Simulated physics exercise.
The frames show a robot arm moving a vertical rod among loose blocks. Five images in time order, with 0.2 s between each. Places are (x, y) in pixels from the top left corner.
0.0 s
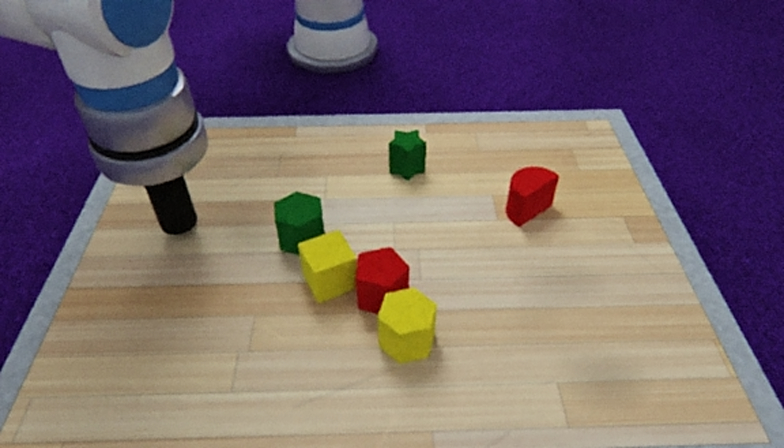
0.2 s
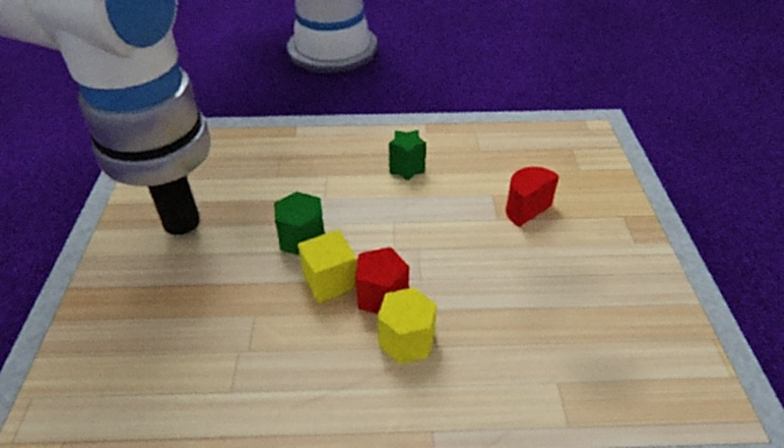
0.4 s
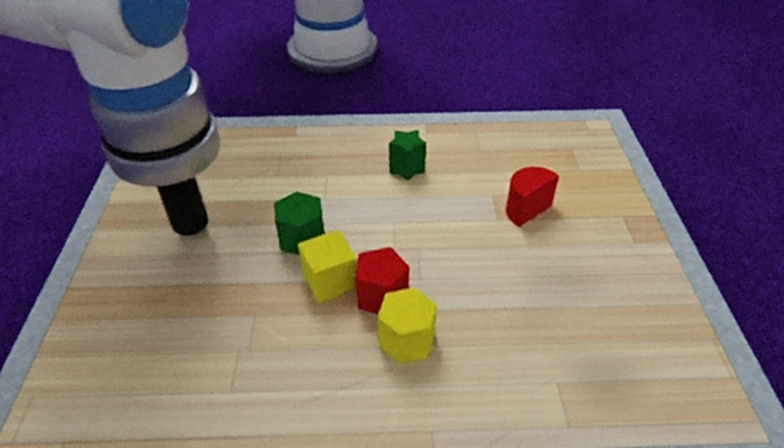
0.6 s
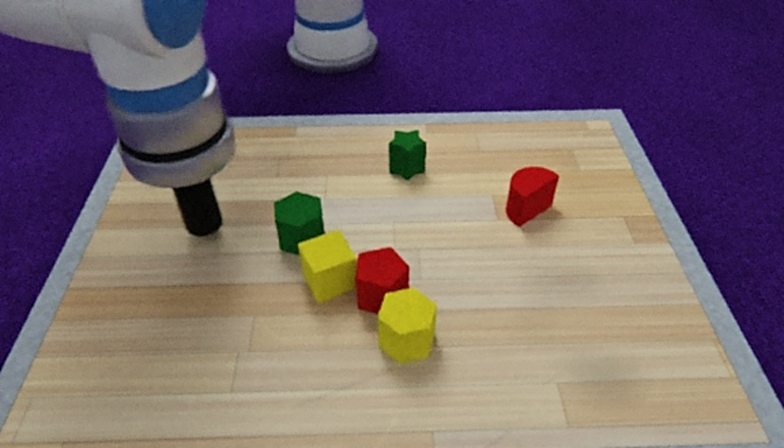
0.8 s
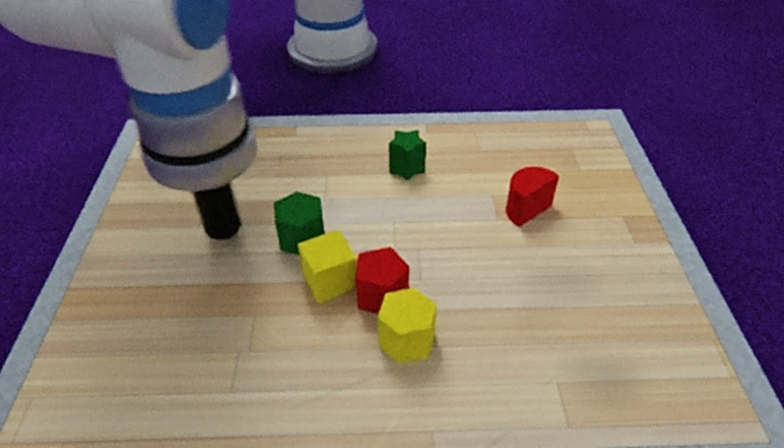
A pale wooden board with a grey border lies on a purple surface, seen from above at an angle by a still camera. A white and blue robot arm holds a black rod upright at the left, near a diagonal row of green, yellow, red and yellow blocks, with a green star-shaped block and a red rounded one behind. The arm slides the rod a short way right, towards the green block, while every block stays still.
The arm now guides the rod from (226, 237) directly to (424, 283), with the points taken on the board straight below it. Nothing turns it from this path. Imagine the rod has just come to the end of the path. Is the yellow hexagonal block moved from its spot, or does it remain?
That block ends up displaced.
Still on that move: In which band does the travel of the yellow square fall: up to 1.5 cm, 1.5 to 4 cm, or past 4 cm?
Distance: Between 1.5 and 4 cm.
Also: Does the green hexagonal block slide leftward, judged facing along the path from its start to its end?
In short: Yes.
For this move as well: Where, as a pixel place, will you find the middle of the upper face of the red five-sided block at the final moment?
The middle of its top is at (432, 288).
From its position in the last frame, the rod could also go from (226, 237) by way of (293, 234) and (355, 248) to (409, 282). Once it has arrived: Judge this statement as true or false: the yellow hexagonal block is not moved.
False - the claim does not hold.
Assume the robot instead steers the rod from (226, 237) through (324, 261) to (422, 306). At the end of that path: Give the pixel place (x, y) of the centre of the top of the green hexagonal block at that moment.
I predict (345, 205).
What follows on the original path. One third of the way, rod (288, 241); green hexagonal block (325, 207), turned 25° anticlockwise.
Two thirds of the way, rod (355, 257); green hexagonal block (363, 203), turned 90° anticlockwise; yellow square (340, 268), turned 30° clockwise; red five-sided block (390, 269).
At the end, rod (424, 274); green hexagonal block (363, 203), turned 90° anticlockwise; yellow square (340, 270), turned 35° clockwise; red five-sided block (432, 288), turned 25° clockwise; yellow hexagonal block (416, 331), turned 40° clockwise.
